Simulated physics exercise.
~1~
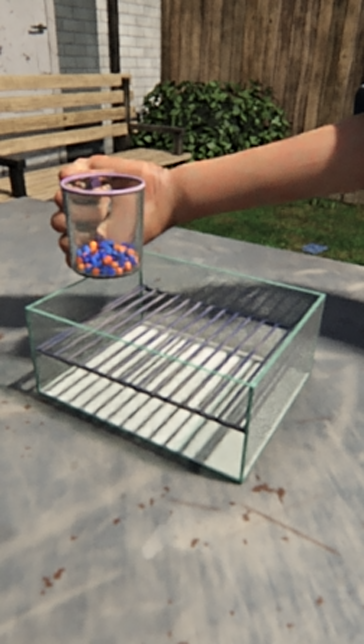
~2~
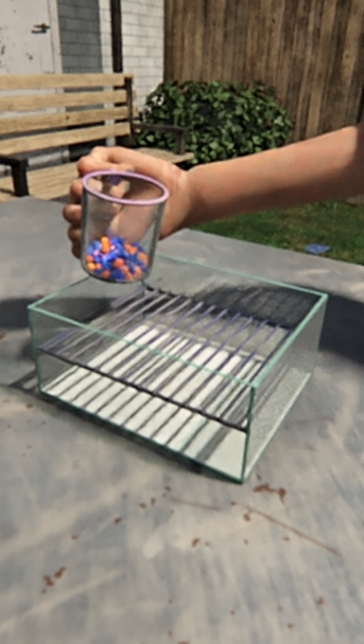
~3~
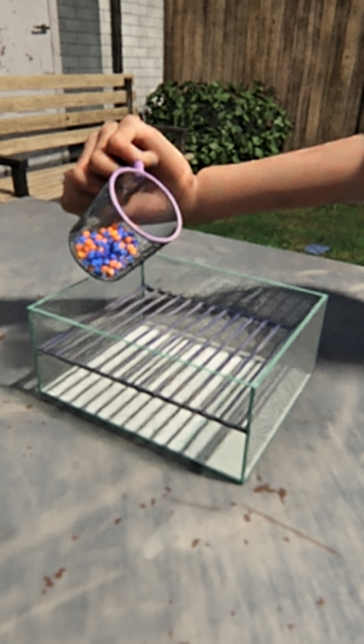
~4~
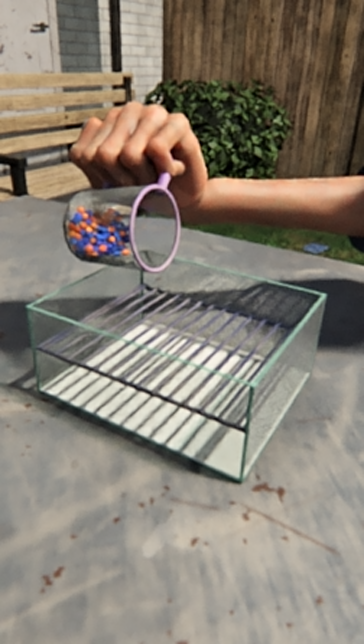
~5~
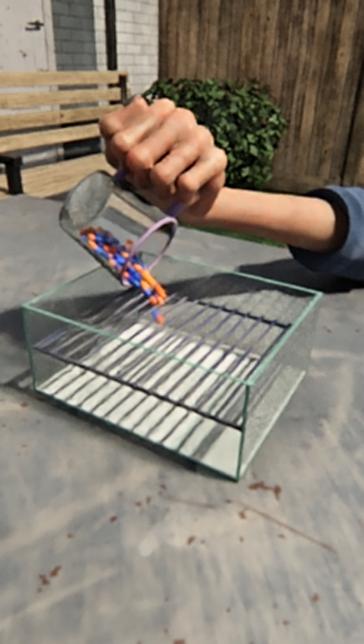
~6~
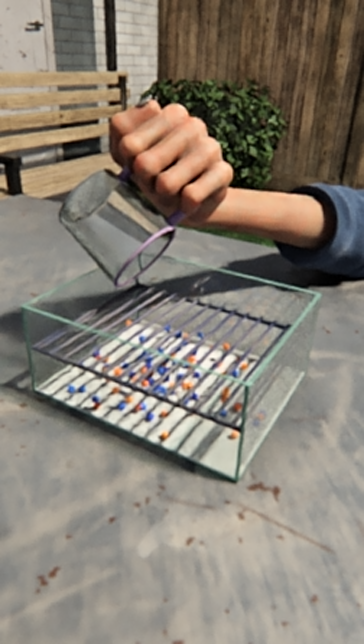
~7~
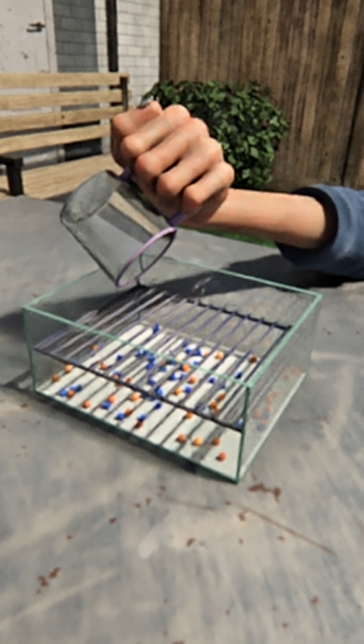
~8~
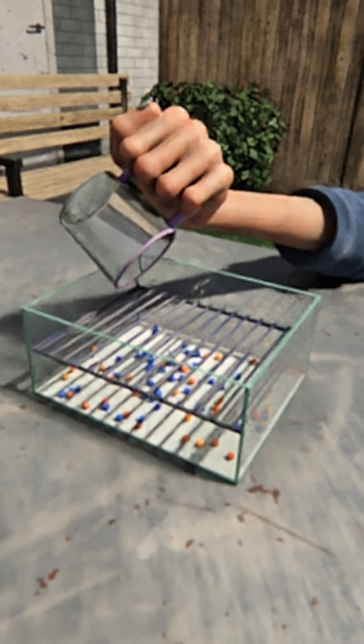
A hand reaches in from the right, holding a clear cup with a pinkish-purple rim above a grey outdoor table, seen from slightly above, with a wooden bench, bush and fence behind. Small orange and blue pieces fill the bottom of the cup, and below sits a glass-sided box with a rack of dark wires across it. The hand tilts the cup rightward onto its side, and the pieces slide toward the rim. It tips further, and they spill onto the wires. The pieces drop through the gaps and scatter, leaving both colours spread across the pale floor beneath the rack, while the emptied cup stays tilted above.
